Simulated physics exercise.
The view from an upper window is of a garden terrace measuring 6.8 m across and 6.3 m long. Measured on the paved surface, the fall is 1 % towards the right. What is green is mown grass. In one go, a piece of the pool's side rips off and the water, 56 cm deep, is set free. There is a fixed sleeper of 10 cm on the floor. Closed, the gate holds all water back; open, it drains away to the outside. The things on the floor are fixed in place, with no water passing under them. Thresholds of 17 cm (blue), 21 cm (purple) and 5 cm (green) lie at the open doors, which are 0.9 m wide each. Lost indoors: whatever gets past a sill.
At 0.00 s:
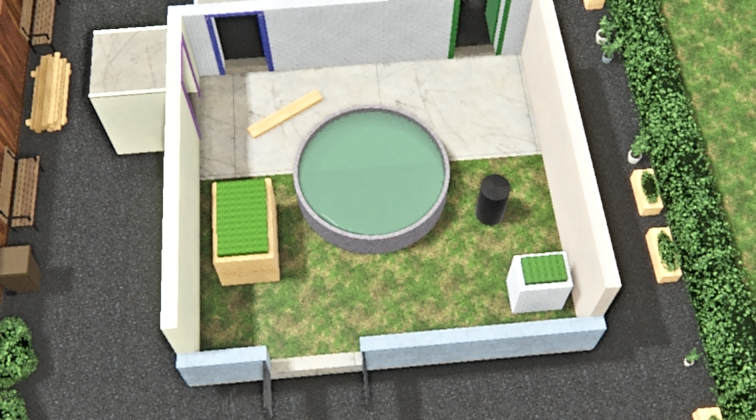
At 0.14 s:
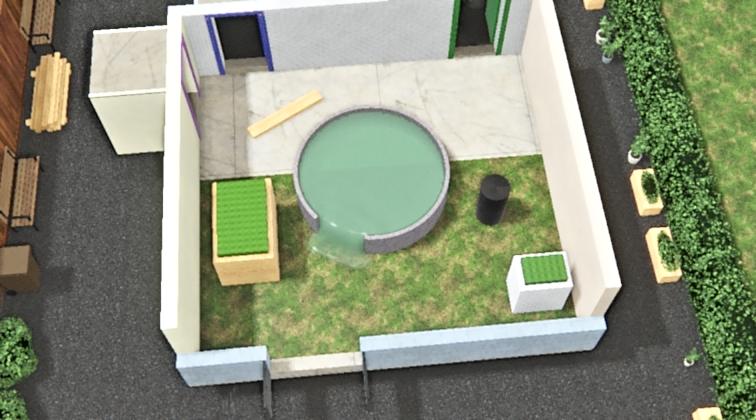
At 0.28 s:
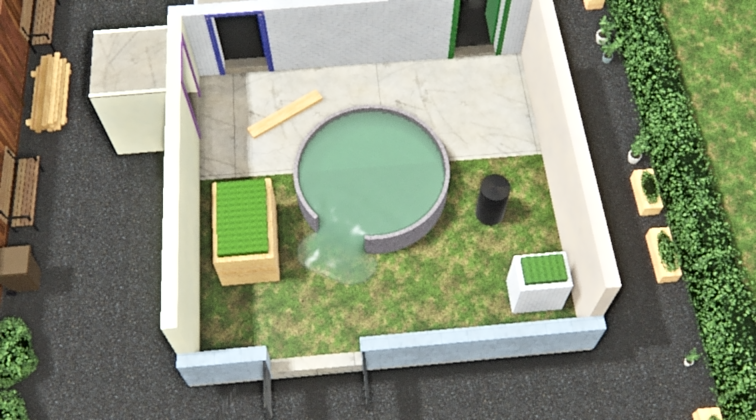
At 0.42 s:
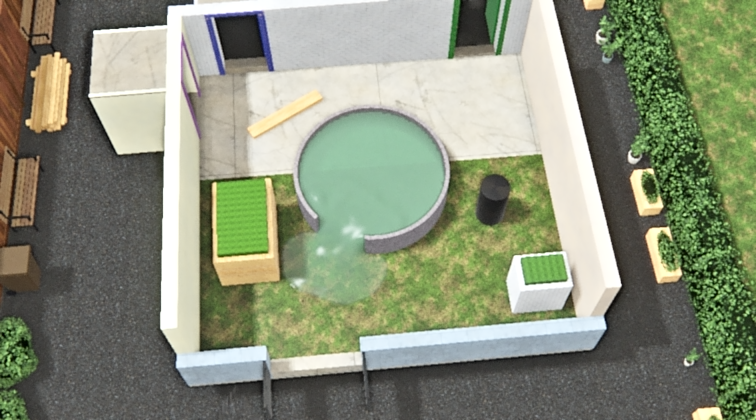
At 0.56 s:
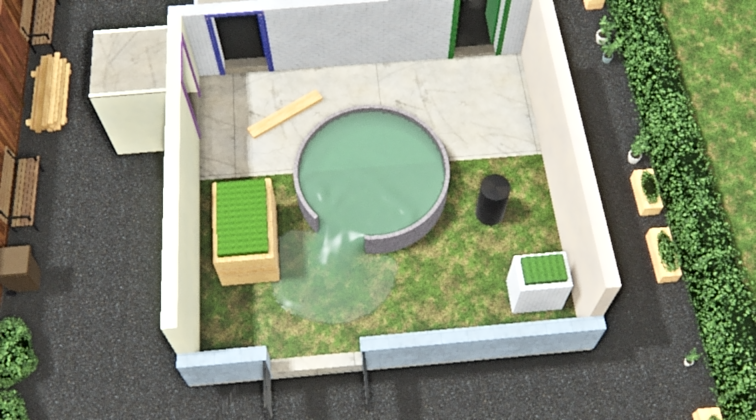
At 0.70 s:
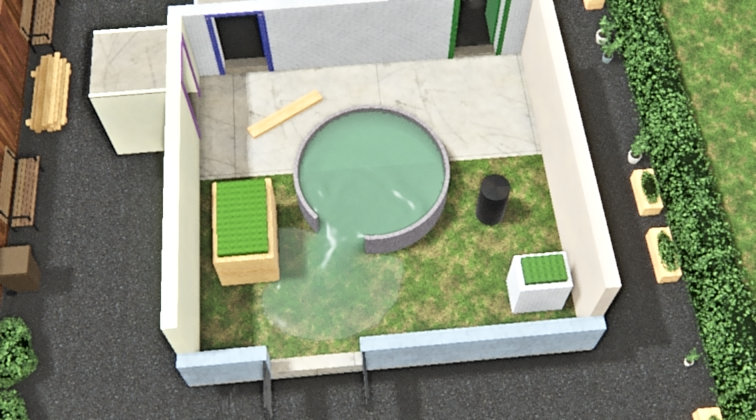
To begin with, a round pool of still green water stands in a walled garden terrace, seen from above. A piece of its near side, left of centre, breaks open and water pours through the gap onto the mown grass. The clear sheet spreads wider towards the front wall, while ripples streak the pool.
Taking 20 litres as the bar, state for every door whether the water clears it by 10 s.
As I see it, the inflow at the blue door remains short of the limit, the inflow at the purple door remains short of the limit, the inflow at the green door remains short of the limit.
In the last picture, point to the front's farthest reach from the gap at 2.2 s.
That would be close to (200, 365).
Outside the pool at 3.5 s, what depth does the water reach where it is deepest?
Max around 22 cm.
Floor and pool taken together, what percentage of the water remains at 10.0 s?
64 %.
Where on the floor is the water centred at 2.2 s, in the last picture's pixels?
Near (357, 213).
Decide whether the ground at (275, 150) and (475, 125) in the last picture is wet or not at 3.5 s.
Awash, then not yet touched.
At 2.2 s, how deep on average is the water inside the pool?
It averages close to 40 cm.
After 1.4 s water covers 20 % of the floor and is deepest (32 cm) near (345, 251); blue door not reached, purple door not reached, green door not reached.
After 2.2 s water covers 25 % of the floor and is deepest (30 cm) near (345, 251); blue door not reached, purple door not reached, green door not reached.
After 3.5 s water covers 35 % of the floor and is deepest (22 cm) near (345, 251); blue door not reached, purple door not reached, green door not reached.
After 6.0 s water covers 55 % of the floor and is deepest (16 cm) near (345, 251); blue door not reached, purple door 2 cm at the sill, 0 L in, green door not reached.
After 10.0 s water covers 70 % of the floor and is deepest (11 cm) near (345, 251); blue door 4 cm at the sill, 0 L in, purple door 2 cm at the sill, 0 L in, green door not reached.
